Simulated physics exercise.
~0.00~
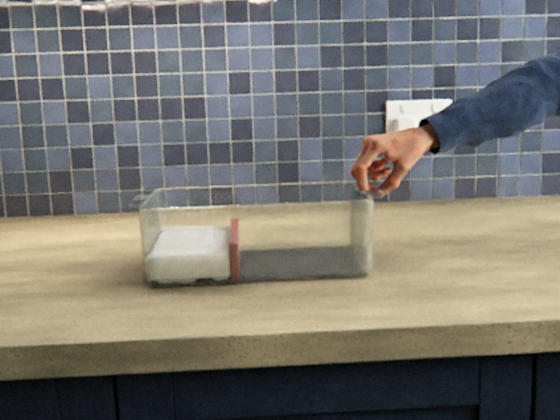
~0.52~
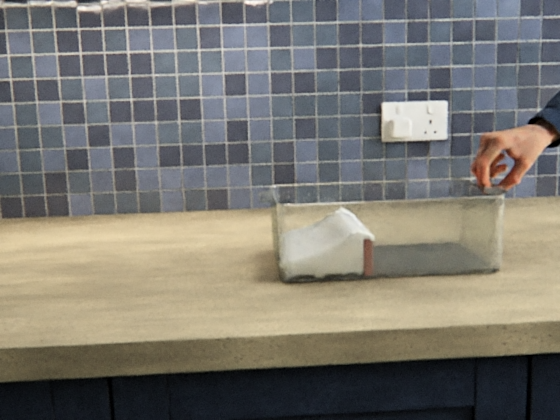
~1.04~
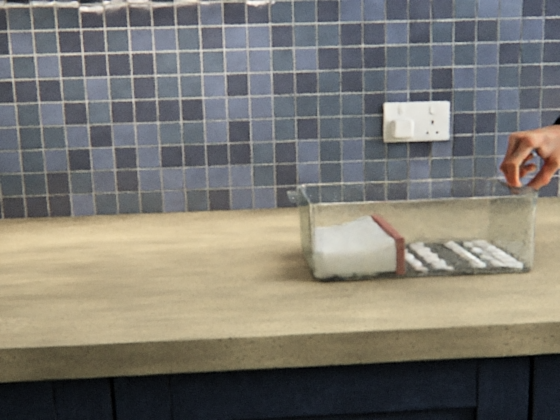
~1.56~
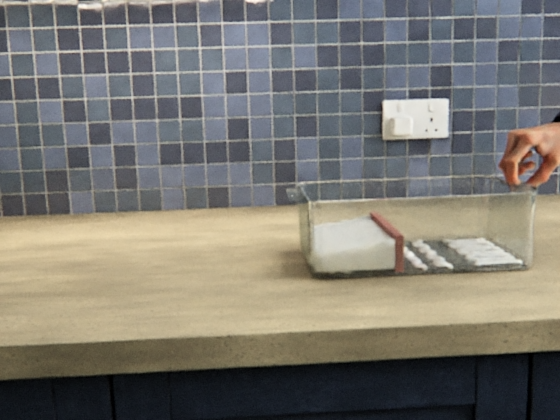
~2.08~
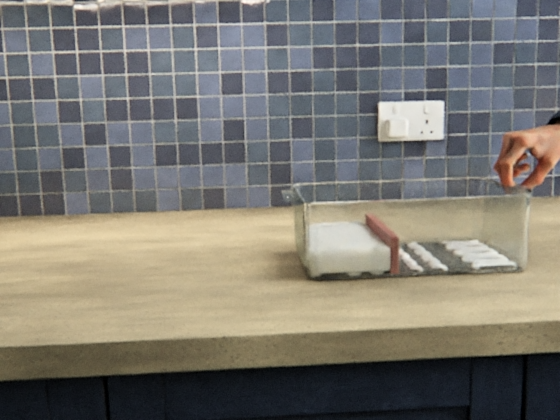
On a pale counter before blue tiles, a hand drew a clear oblong tub rightwards, and the milk in its left half heaped against the low reddish wall; a little spilled across into the right side and stayed there as the tub rested.
